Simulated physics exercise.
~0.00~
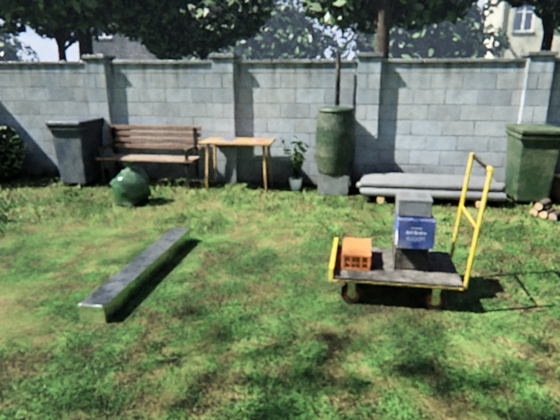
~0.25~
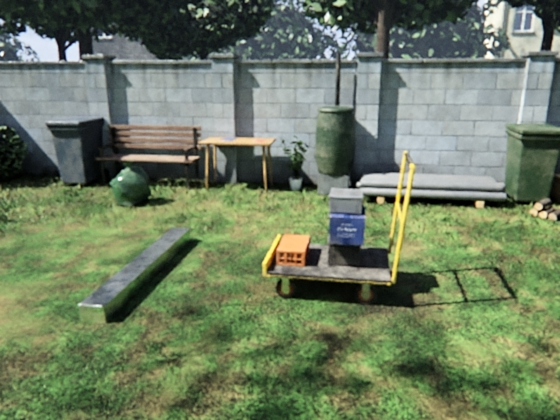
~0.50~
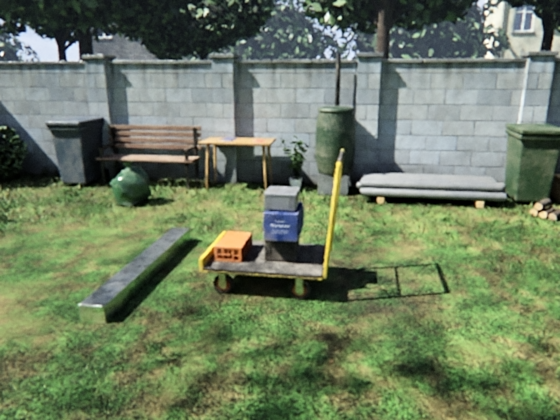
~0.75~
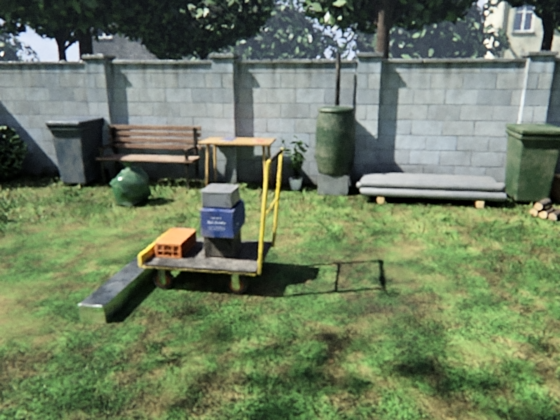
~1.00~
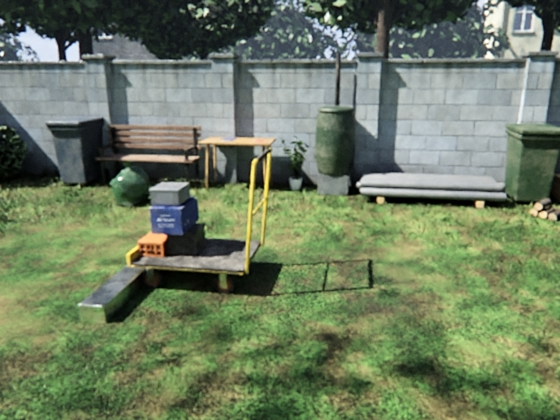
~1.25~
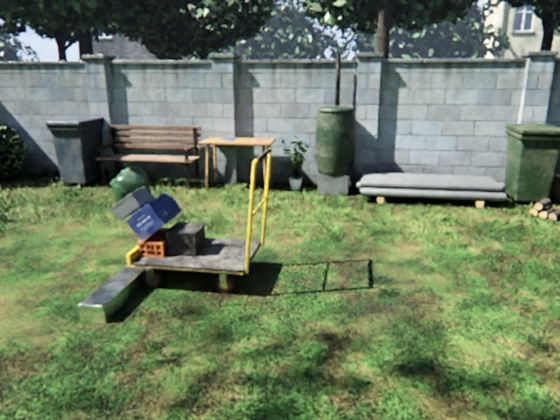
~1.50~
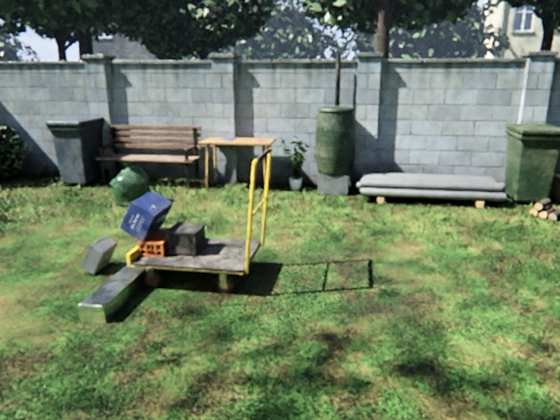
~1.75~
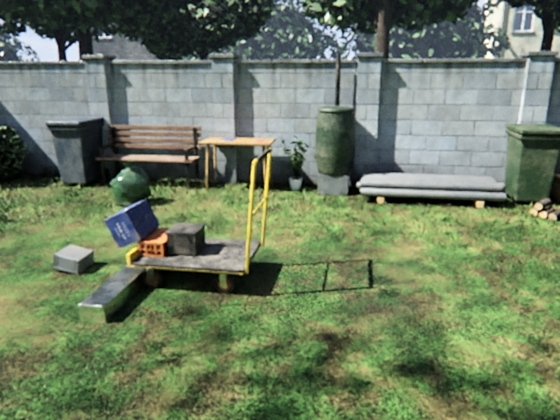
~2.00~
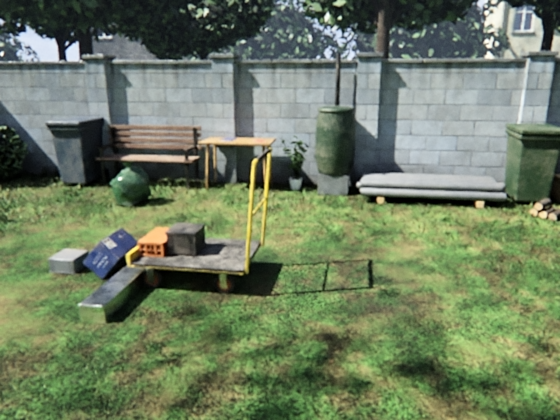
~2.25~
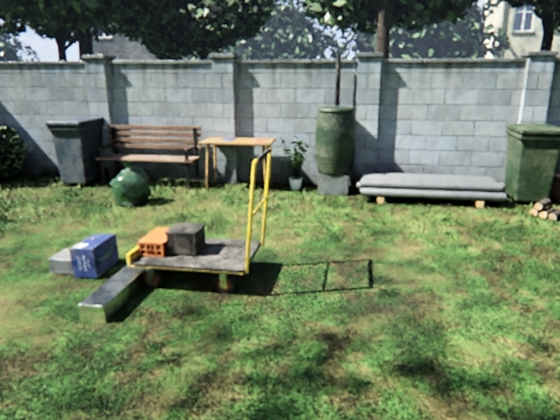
A trolley carrying an orange crate and a stack of two grey blocks with a blue parcel between them rolled left across the grass and stopped at a low kerb. The top block and parcel toppled off the front onto the grass; the rest stayed aboard.
